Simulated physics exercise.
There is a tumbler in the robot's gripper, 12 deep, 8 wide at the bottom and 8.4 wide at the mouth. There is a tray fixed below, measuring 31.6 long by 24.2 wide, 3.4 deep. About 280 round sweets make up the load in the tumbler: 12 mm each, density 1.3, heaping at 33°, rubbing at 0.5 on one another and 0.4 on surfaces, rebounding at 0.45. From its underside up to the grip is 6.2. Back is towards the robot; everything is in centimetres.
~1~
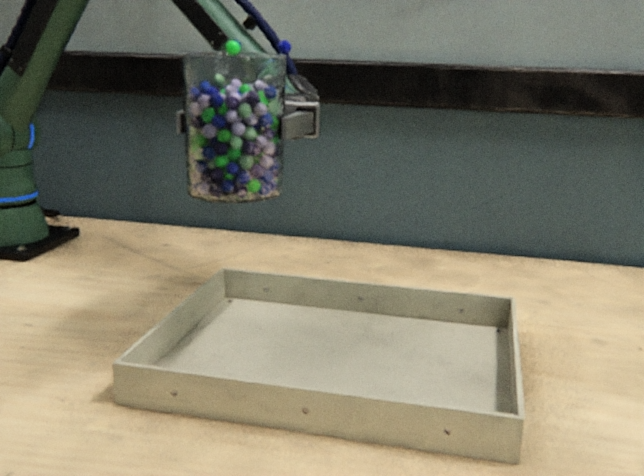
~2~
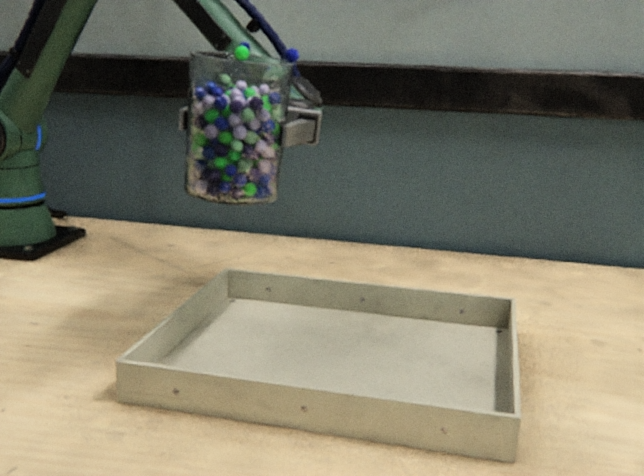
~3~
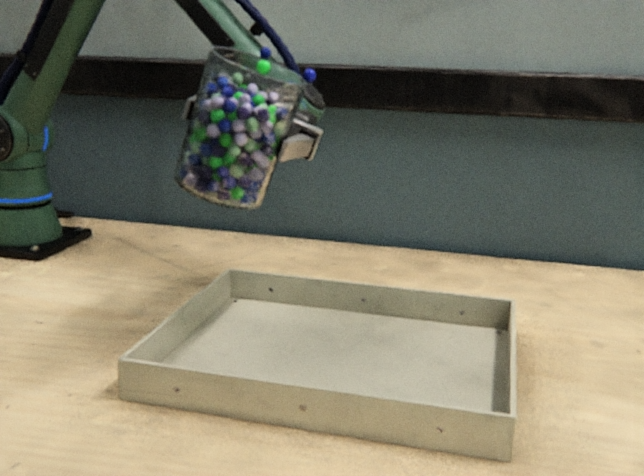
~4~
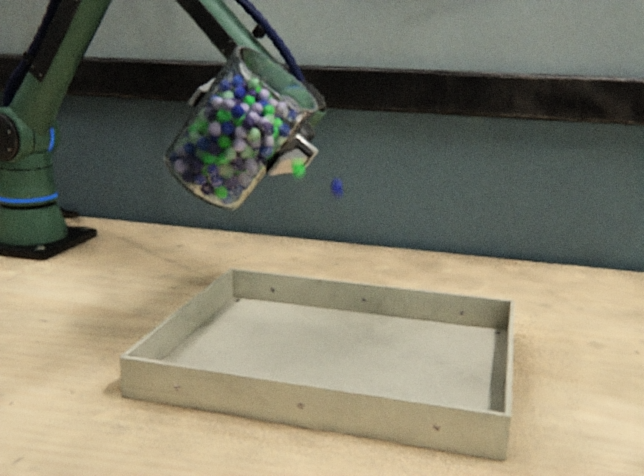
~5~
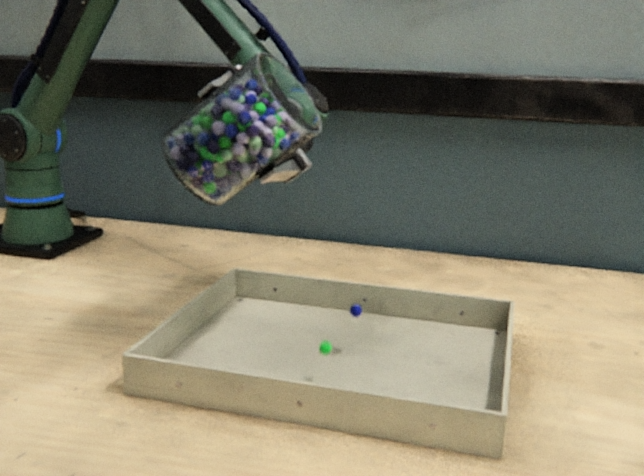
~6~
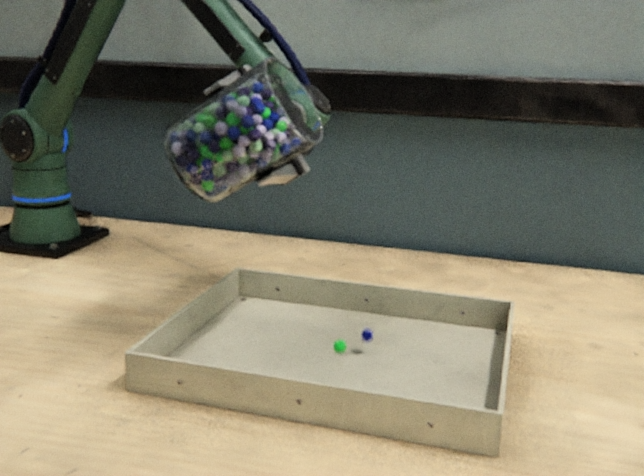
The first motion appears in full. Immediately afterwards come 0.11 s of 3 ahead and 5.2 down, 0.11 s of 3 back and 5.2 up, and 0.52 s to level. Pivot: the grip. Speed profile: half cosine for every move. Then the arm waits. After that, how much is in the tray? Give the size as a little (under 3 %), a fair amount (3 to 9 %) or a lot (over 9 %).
A little.
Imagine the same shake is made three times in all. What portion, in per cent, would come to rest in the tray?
It would come to about 5 %.
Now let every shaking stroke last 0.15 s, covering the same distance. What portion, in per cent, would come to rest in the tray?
It would come to roughly 0 %.
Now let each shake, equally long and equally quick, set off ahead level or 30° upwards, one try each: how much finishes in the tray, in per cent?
Try one gives about 20 in a hundred, try two about 40 in a hundred.
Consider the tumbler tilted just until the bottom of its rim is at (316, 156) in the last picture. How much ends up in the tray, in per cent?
The share is around 5 %.
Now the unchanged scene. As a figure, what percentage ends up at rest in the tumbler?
My estimate would be some 100 percent.
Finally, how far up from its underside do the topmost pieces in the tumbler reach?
Around 11.0 cm above the underside.
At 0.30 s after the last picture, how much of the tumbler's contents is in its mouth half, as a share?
Around 35 percent.
Then, 0.30 s later, tilted 54° forward, highest piece 27 above the table; 276 in the tumbler, 2 in the tray.
Then, 0.59 s later, tilted 11° forward, highest piece 26 above the table; 276 in the tumbler, 2 in the tray.
Then, 0.94 s later, level, highest piece 26 above the table; 276 in the tumbler, 2 in the tray.
Then, 1.99 s later, level, highest piece 26 above the table; 276 in the tumbler, 2 in the tray.
At rest, 276 in the tumbler, 2 in the tray. That is 1 % in the tray.
